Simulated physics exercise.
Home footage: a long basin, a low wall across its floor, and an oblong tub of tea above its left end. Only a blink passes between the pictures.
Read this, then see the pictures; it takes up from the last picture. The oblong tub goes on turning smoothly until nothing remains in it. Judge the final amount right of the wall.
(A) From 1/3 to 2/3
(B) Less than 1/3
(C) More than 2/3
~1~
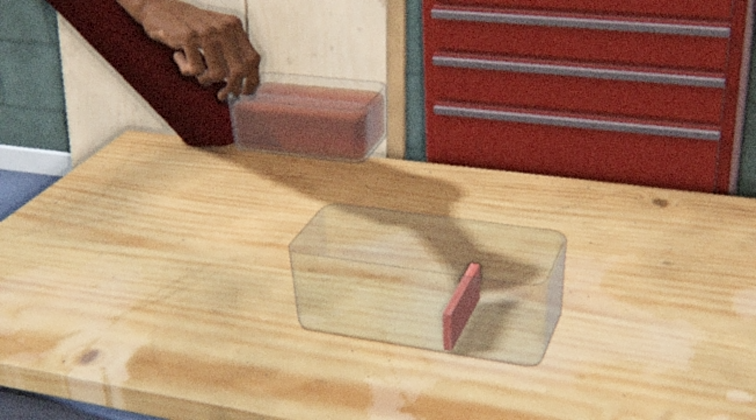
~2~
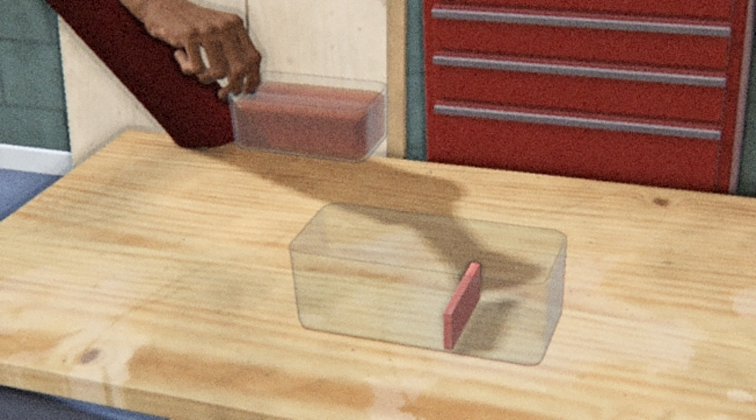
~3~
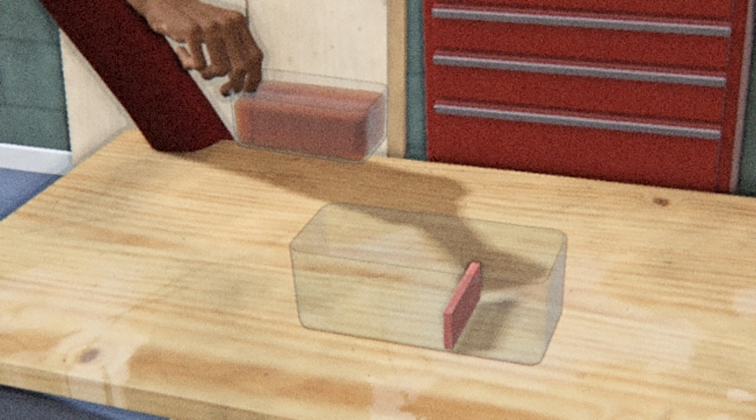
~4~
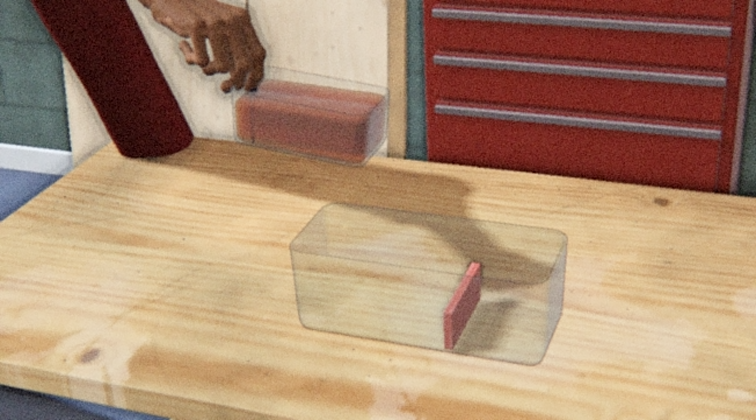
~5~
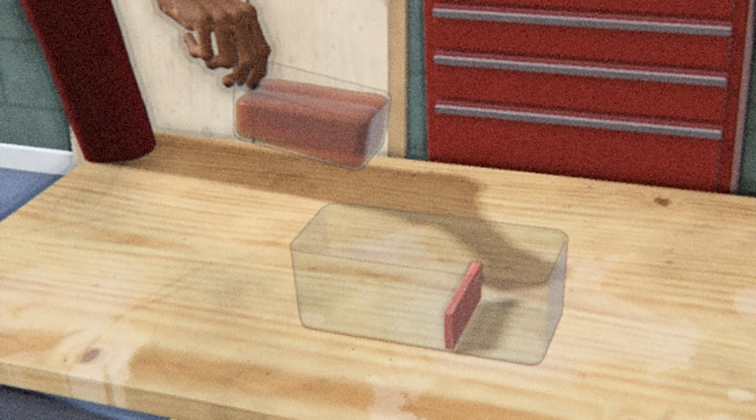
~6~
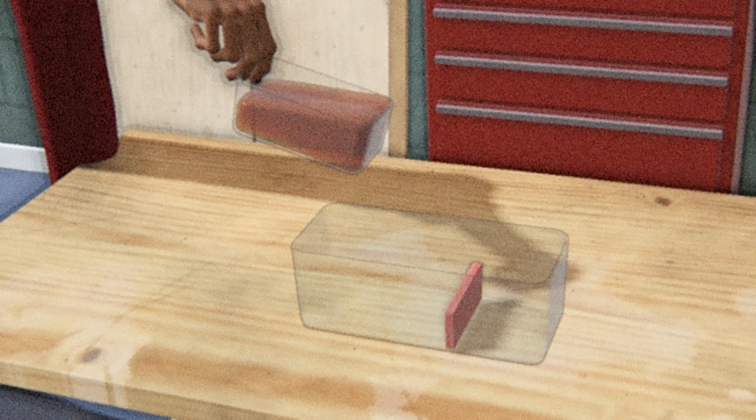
Less than 1/3.
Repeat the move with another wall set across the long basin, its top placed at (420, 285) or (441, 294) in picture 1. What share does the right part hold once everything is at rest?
About 65 and 50 per cent.
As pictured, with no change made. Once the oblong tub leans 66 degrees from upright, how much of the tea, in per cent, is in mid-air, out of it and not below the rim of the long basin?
Estimate: 45 per cent, roughly.
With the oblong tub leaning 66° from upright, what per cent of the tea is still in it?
I'd put it at some 35 in a hundred.
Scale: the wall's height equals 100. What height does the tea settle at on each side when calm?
It settles around 40 on the left side and around 20 on the right side.
A moment on, the oblong tub is tipped part way and 33 per cent is still to pour, 16 is left of the wall and 6 right of it.
Next, the oblong tub is tipped on its side and 8 per cent is still to pour, 58 is left of the wall and 20 right of it.
Then the oblong tub is tipped on its side and 1 per cent is still to pour, 66 is left of the wall and 20 right of it.
Later the oblong tub is tipped on its side and 0 per cent is still to pour, 68 is left of the wall and 21 right of it.
In the end 68 per cent lies left of the wall, 21 right of it and 12 outside.
